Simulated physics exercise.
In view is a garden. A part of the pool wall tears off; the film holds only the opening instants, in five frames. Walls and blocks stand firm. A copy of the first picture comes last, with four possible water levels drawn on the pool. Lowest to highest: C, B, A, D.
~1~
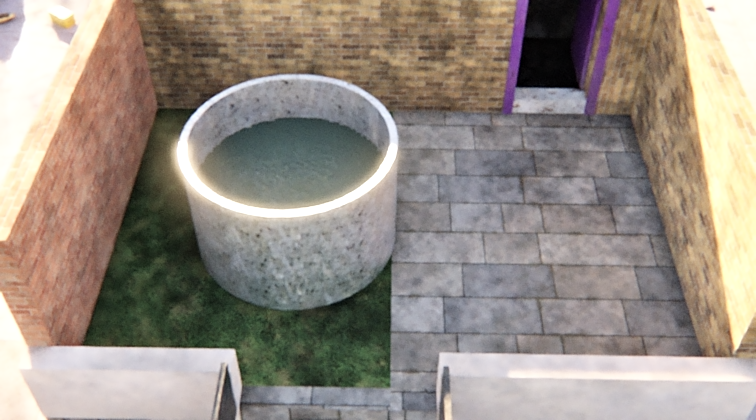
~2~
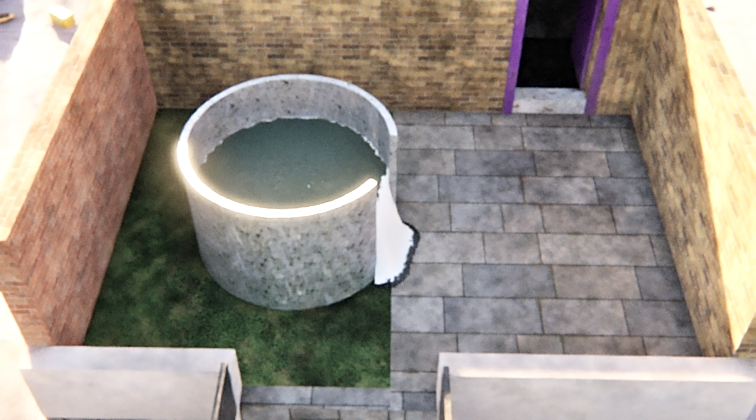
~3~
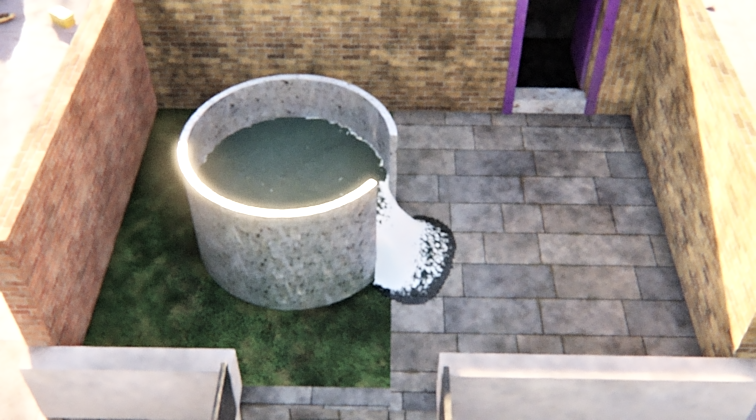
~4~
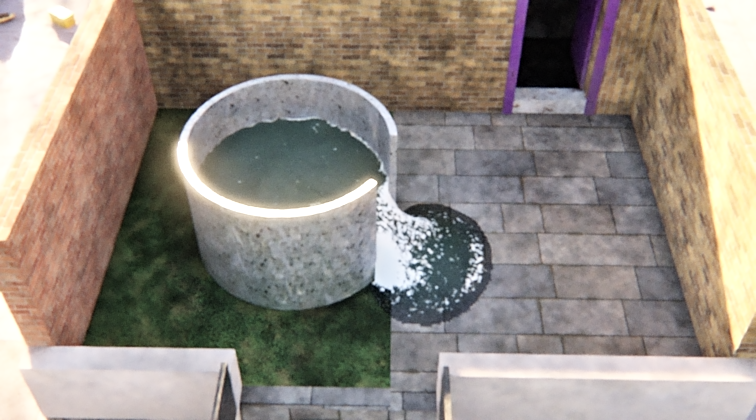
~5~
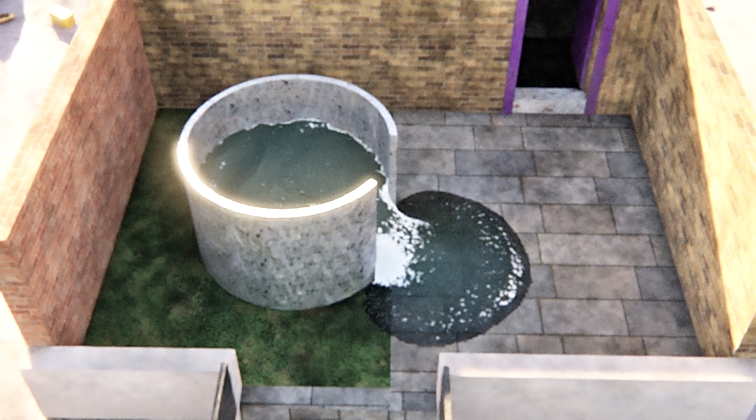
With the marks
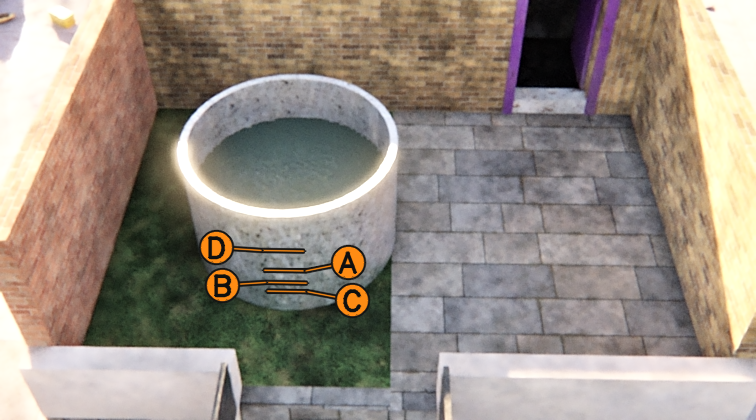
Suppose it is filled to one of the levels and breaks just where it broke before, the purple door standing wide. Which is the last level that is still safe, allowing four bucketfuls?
Use level D.
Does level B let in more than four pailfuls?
No, not at all.
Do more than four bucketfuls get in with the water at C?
No, that is safe.
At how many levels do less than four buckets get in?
All four.
In orange, A at (284, 270); B at (286, 282); C at (287, 291); D at (282, 250); from the bottom up C, B, A, D.
Choosing A, nothing gets over.
Choosing B, nothing gets over.
Choosing C, nothing gets over.
Choosing D, a bucket or two gets in.
